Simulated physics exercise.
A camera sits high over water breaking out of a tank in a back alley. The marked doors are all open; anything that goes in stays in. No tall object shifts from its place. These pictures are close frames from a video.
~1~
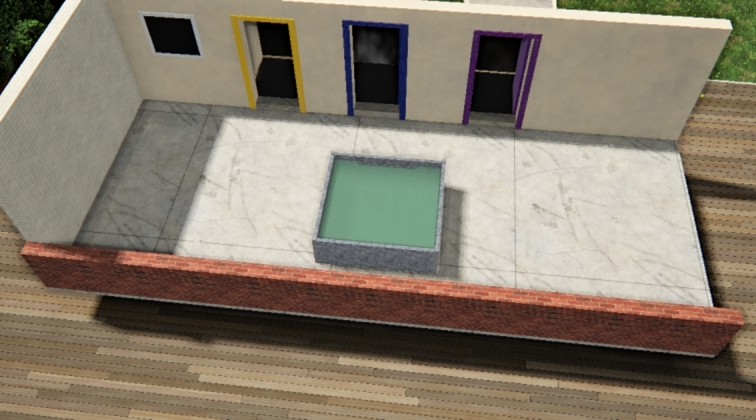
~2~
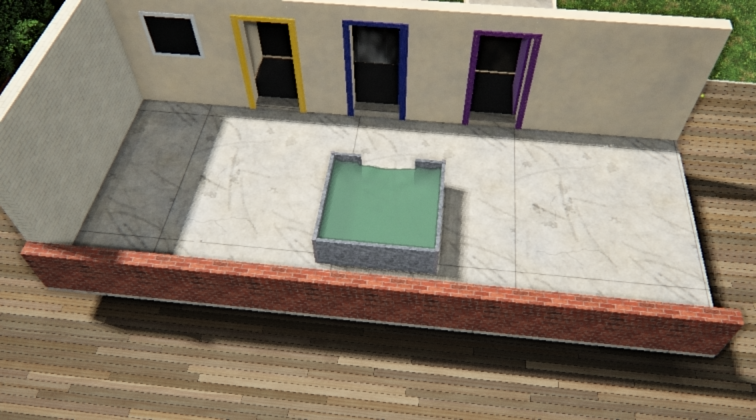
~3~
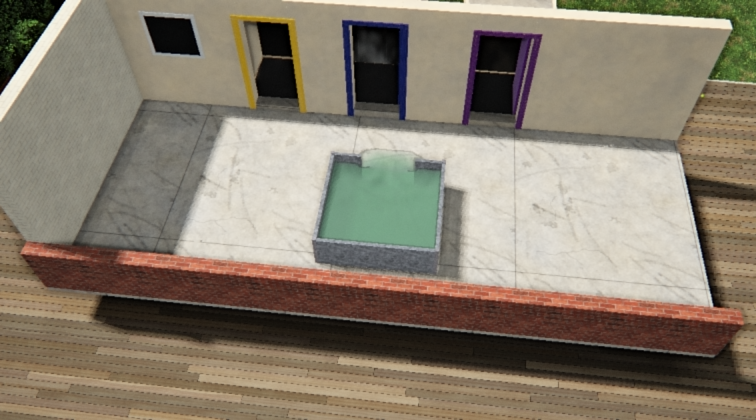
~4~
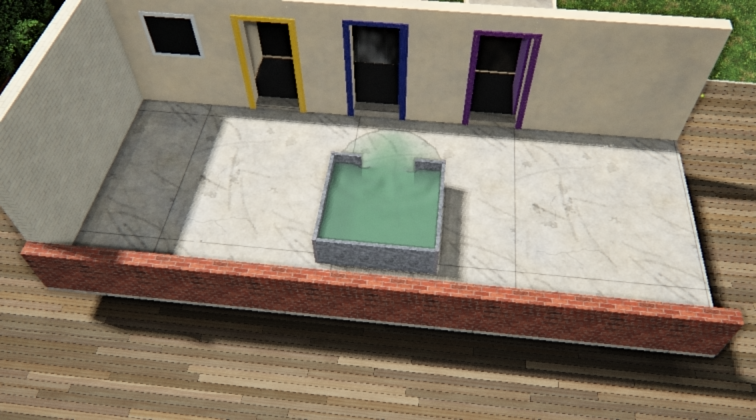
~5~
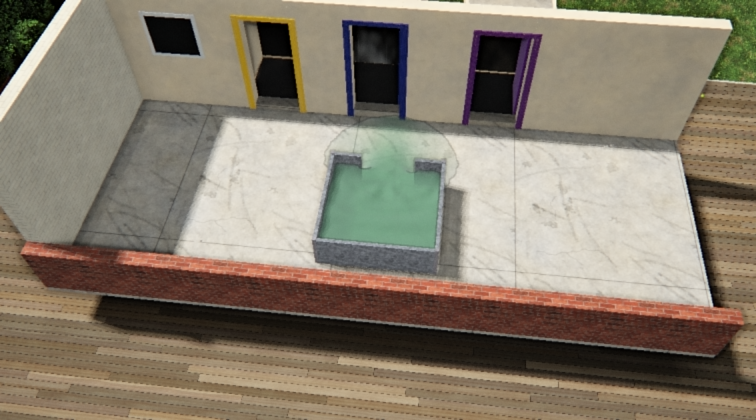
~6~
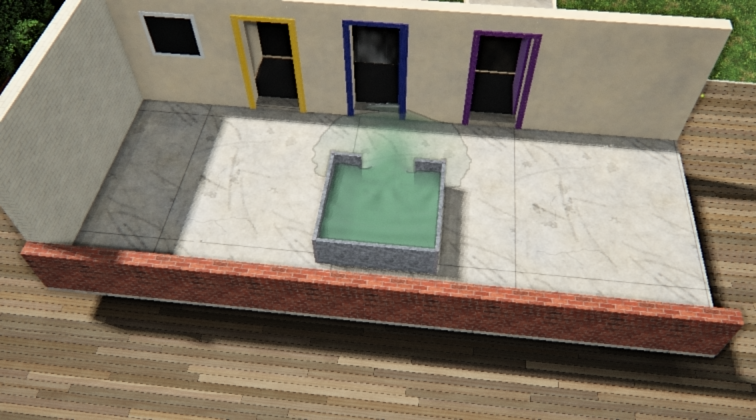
To begin with, a square grey tank of green water sits whole and still on a pale floor, facing a wall with yellow, blue and purple doorways. A gap opens in its far side, and water pours out, then fans across the floor toward the blue doorway in a thin, widening sheet.
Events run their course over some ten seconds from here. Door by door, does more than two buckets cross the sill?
At the end, most likely the blue door will exceed two buckets; most likely the yellow door will not exceed two buckets; most likely the purple door will not exceed two buckets.
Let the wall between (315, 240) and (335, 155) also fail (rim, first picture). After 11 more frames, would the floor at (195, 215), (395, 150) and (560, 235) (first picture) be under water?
In that order: Covered, clear, dry.
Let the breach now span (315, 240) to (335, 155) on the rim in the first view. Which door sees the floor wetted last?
That is the purple-painted one.
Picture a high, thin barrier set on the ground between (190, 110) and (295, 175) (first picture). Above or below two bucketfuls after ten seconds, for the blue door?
Result for blue - over the threshold.
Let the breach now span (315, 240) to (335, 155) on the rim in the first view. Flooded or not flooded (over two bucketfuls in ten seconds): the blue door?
Result - the blue door misses the line.
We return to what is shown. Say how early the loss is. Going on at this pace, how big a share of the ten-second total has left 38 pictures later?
Roughly 65 per cent.
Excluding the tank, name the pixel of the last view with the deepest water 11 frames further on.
Around (401, 123).
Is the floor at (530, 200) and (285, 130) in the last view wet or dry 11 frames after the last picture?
The first spot not yet wet, the second inundated.
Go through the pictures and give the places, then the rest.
In the first frame, the tank at (382, 202) is whole and still.
In the second frame, water pours out on the tank's far side and has run to a hidden place.
In the third frame, water pours out on the tank's far side and has run to (371, 153).
In the fourth frame, water pours out on the tank's far side and has run to (409, 135).
In the fifth frame, water pours out on the tank's far side and has run to (377, 117).
In the sixth frame, the front is at (444, 122), out from the gap on the tank's far side.
A moment on, water covers 10 % of the floor; the blue door over two buckets in, the yellow door wet at the sill, nothing in, the purple door wet at the sill, nothing in.
Next, water covers 20 % of the floor; the blue door far over two buckets in, the yellow door wet at the sill, nothing in, the purple door wet at the sill, nothing in.
Then, water covers 45 % of the floor; the blue door far over two buckets in, the yellow door wet at the sill, nothing in, the purple door wet at the sill, nothing in.
Later, water covers 60 % of the floor; the blue door far over two buckets in, the yellow door wet at the sill, nothing in, the purple door wet at the sill, nothing in.
In the end, water covers 75 % of the floor; the blue door far over two buckets in, the yellow door wet at the sill, nothing in, the purple door wet at the sill, nothing in.
